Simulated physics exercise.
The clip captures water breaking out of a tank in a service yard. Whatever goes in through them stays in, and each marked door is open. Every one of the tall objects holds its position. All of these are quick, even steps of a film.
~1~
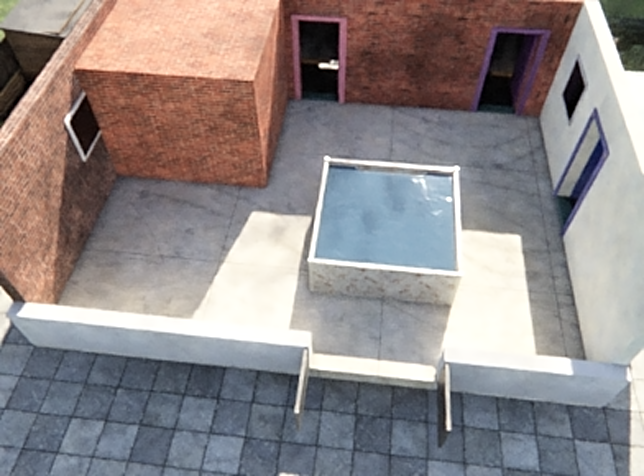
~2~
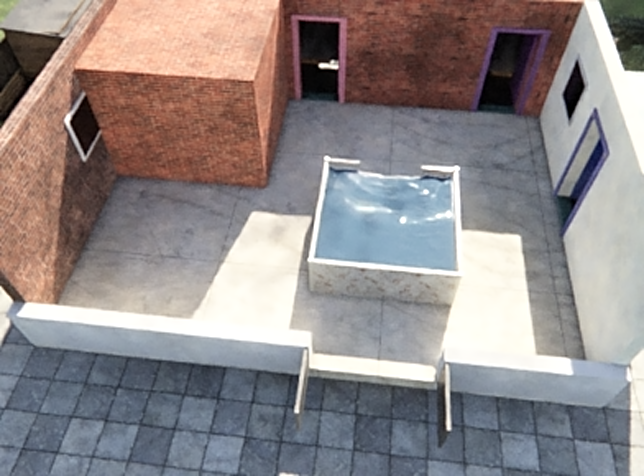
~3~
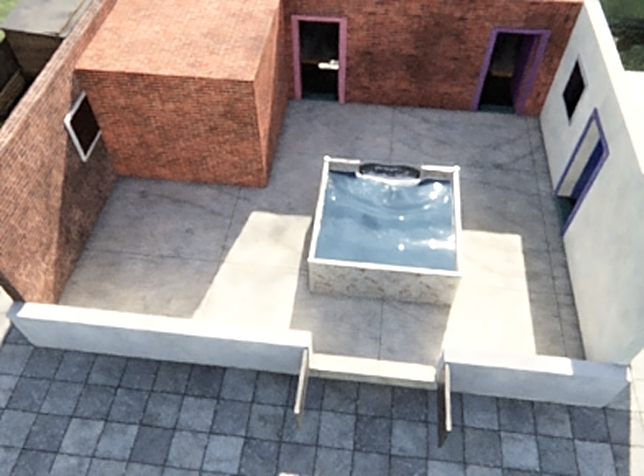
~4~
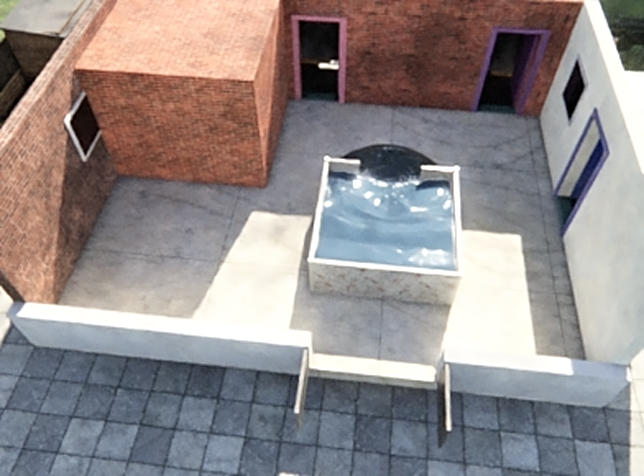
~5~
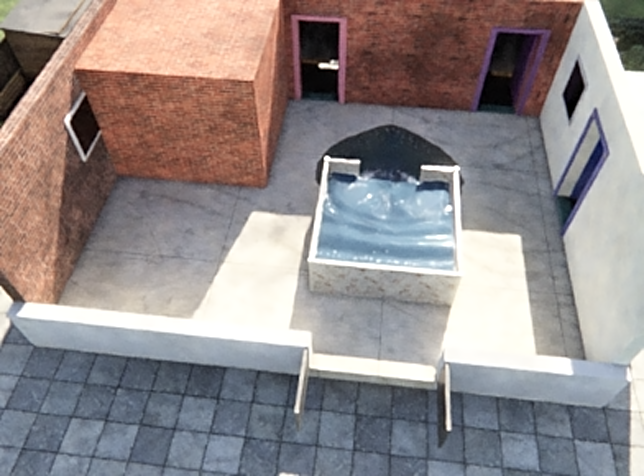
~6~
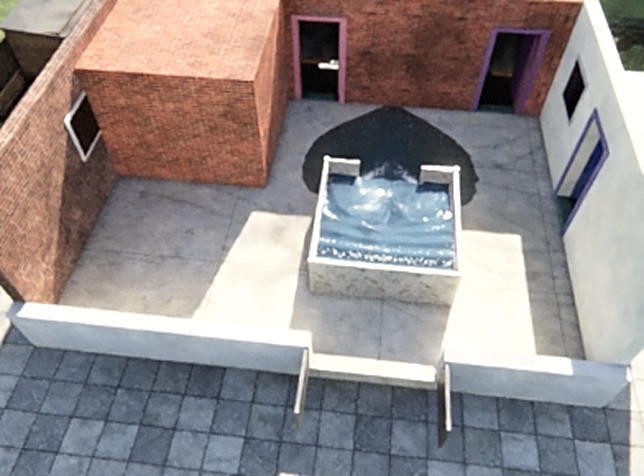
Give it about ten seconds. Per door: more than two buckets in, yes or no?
Pink door yes, purple door yes, blue door no.
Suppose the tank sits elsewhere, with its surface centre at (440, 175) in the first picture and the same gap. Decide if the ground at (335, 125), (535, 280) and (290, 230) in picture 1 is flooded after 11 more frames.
First one gets inundated, next one stays unwetted, last one stays unwetted.
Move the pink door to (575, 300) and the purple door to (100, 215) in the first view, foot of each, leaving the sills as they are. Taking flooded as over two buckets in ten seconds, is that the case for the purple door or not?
Afterwards, the purple one stays beneath the mark.
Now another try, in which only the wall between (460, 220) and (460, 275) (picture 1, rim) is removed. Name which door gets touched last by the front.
I'd say the door marked pink.
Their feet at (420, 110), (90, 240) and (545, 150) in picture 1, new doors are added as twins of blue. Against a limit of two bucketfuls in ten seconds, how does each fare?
One, ends up above; two, ends up below; three, ends up above.
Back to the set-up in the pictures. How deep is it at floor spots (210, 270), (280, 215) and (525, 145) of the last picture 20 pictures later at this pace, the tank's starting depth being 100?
0, 2 and 30 in a hundred, in turn.
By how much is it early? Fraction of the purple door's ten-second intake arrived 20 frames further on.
Around 25 percent.
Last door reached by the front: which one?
From what the pictures show, it's the one in blue.
A moment on, water covers 25 % of the floor; the pink door under two buckets in, the purple door wet at the sill, nothing in, the blue door not reached.
Next, water covers 30 % of the floor; the pink door far over two buckets in, the purple door over two buckets in, the blue door not reached.
Then, water covers 40 % of the floor; the pink door far over two buckets in, the purple door far over two buckets in, the blue door wet at the sill, nothing in.
Later, water covers 70 % of the floor; the pink door far over two buckets in, the purple door far over two buckets in, the blue door wet at the sill, nothing in.
In the end, water covers 90 % of the floor; the pink door far over two buckets in, the purple door far over two buckets in, the blue door wet at the sill, nothing in.
